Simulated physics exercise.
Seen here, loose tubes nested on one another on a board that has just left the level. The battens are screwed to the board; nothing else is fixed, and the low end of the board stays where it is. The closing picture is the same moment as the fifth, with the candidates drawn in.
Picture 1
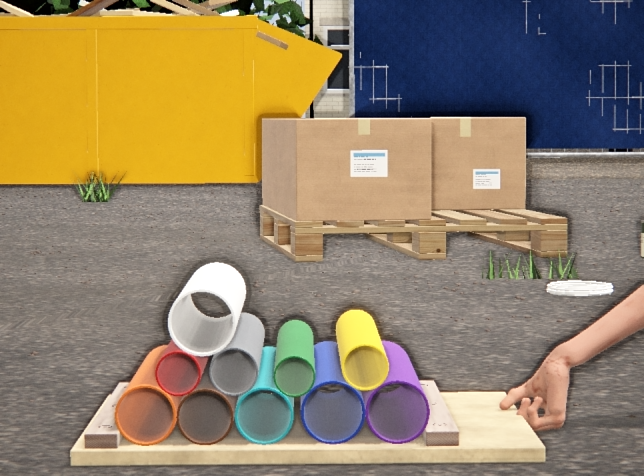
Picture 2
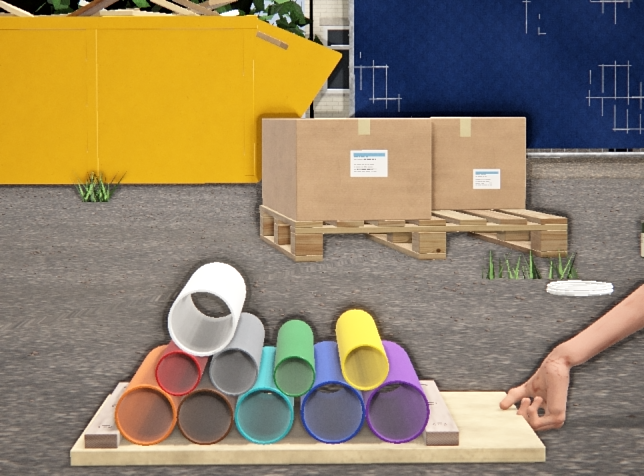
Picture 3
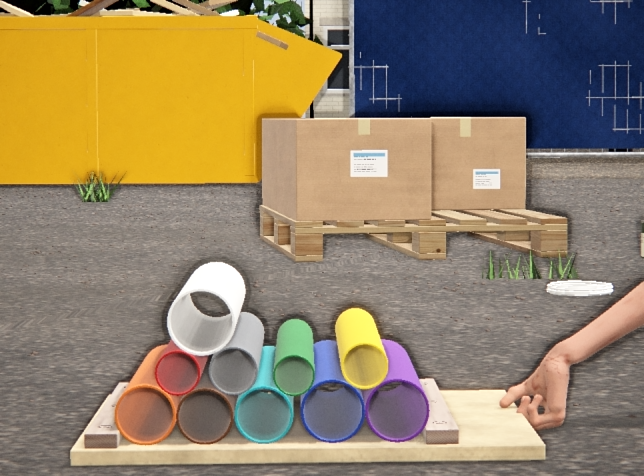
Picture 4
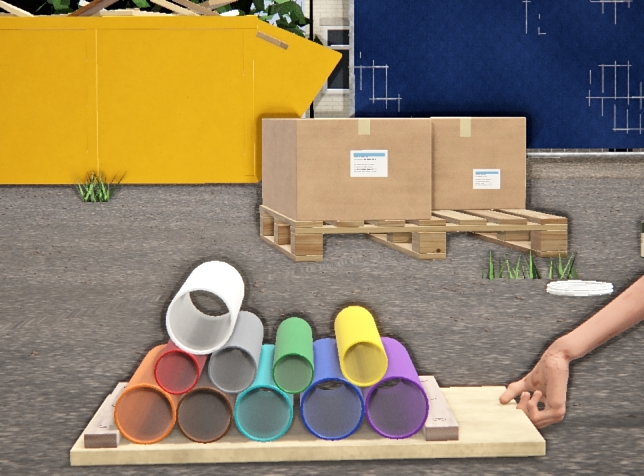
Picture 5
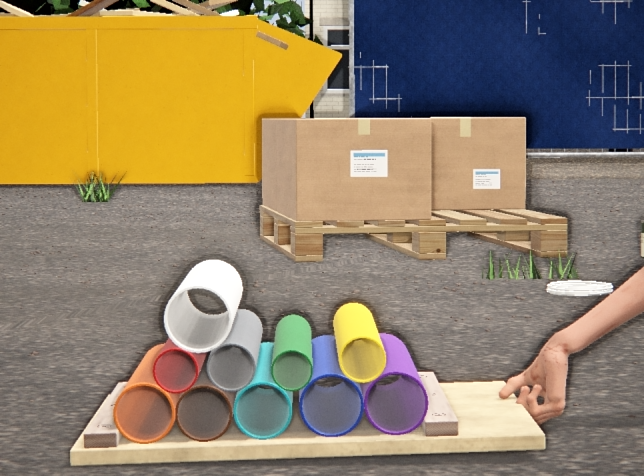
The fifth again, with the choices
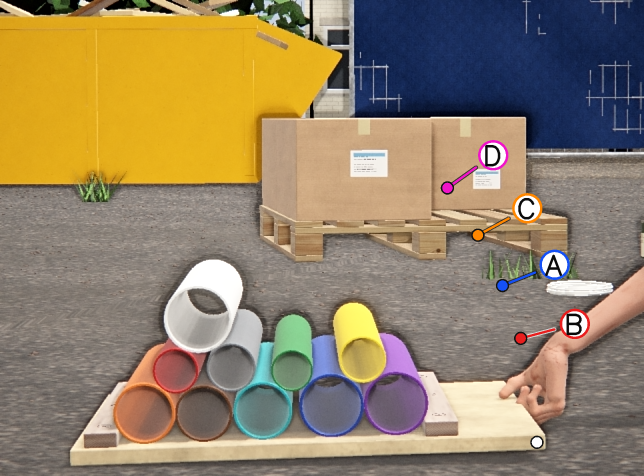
A hand tilts the board very slightly while the stacked coloured tubes barely shift.
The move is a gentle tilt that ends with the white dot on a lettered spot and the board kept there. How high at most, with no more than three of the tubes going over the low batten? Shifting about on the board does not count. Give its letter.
It can be raised to C.
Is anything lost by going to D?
Yes.
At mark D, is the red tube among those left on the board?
The red tube: No.
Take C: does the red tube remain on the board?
Yes, with C.
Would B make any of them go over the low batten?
At B: No.
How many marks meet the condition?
The number is three.
On the marked copy, A at (503, 286); B at (521, 339); C at (478, 235); D at (448, 188); the white dot at (537, 442).
Taking C. A third of the way, board at 17°.
Two thirds of the way, board at 28°.
When it is over, board at 28°, one over the low batten (white).
As for the rest, A none over the low batten; B none over the low batten; D ten over the low batten.
